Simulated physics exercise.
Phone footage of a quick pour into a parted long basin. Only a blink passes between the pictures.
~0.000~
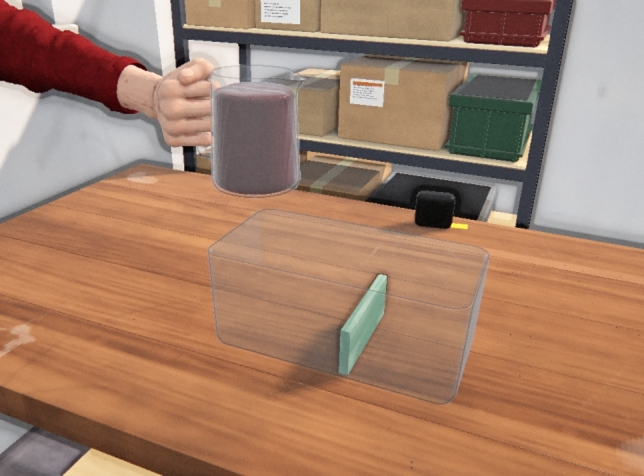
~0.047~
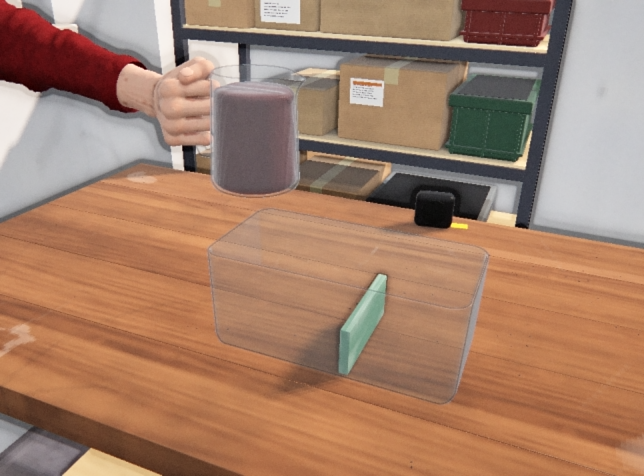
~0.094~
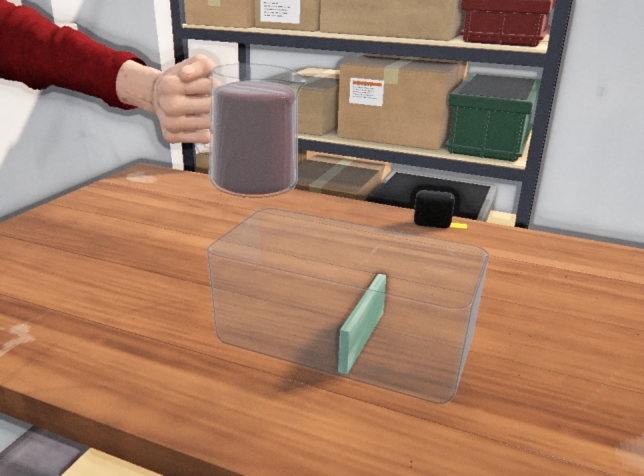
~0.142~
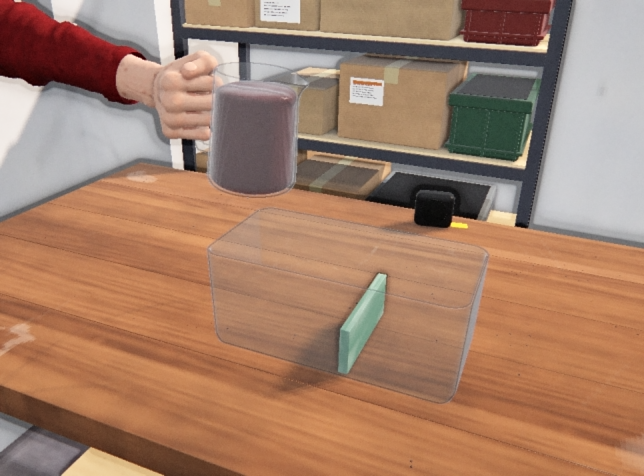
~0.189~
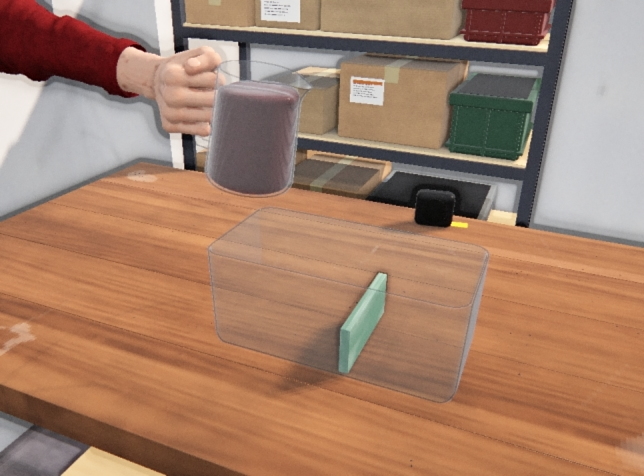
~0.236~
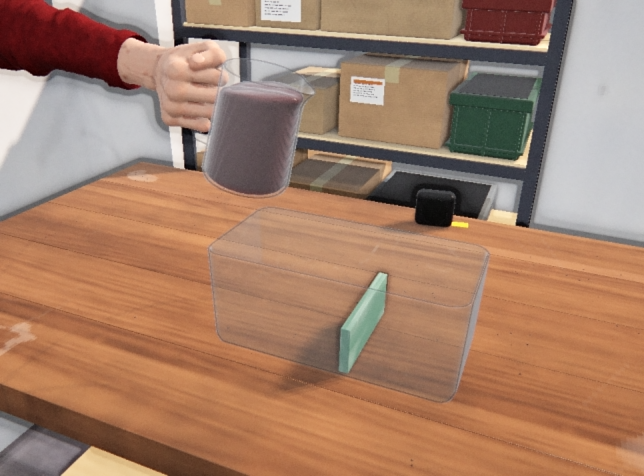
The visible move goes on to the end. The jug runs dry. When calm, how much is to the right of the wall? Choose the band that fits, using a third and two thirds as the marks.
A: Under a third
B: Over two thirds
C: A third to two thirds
Answer: C.
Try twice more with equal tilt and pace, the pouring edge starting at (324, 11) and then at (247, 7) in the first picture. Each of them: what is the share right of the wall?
Around 90 percent first, around 5 percent second.
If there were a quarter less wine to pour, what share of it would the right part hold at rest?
Roughly 25 in a hundred.
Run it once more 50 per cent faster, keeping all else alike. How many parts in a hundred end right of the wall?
It comes to near 40 per cent.
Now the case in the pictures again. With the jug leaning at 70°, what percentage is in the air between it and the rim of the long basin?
Roughly 10 percent.
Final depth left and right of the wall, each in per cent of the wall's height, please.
Left side: Approx. 30 %; right side: Approx. 40 %.
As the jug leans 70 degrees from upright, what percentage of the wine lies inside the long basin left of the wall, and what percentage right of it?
Left 0, right 0.
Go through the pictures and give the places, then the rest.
In the first picture, it leans 0°; its right rim is at (304, 79); the wine meets the walls at (222, 87) and (294, 94); the long basin's rim runs from (236, 229) to (481, 279); the wall's top is at (366, 302).
In the second picture, it leans 1°; its right rim is at (304, 79); the wine meets the walls at (222, 85) and (294, 93).
In the third picture, it leans 2°; its right rim is at (305, 81); the wine meets the walls at (223, 85) and (295, 94).
In the fourth picture, it leans 5°; its right rim is at (308, 83); the wine meets the walls at (224, 85) and (297, 94).
In the fifth picture, it leans 9°; its right rim is at (311, 87); the wine meets the walls at (226, 88) and (300, 95).
In the sixth picture, it leans 13°; its right rim is at (315, 93); the wine meets the walls at (227, 95) and (305, 96).
A moment on, the jug is tipped part way and 85 per cent is still to pour, 1 is left of the wall and 2 right of it.
Next, the jug is tipped right over and 39 per cent is still to pour, 13 is left of the wall and 28 right of it.
Then the jug is tipped right over and 8 per cent is still to pour, 41 is left of the wall and 46 right of it.
Later the jug is tipped right over and 1 per cent is still to pour, 52 is left of the wall and 46 right of it.
At rest 53 per cent lies left of the wall, 46 right of it and 0 outside.
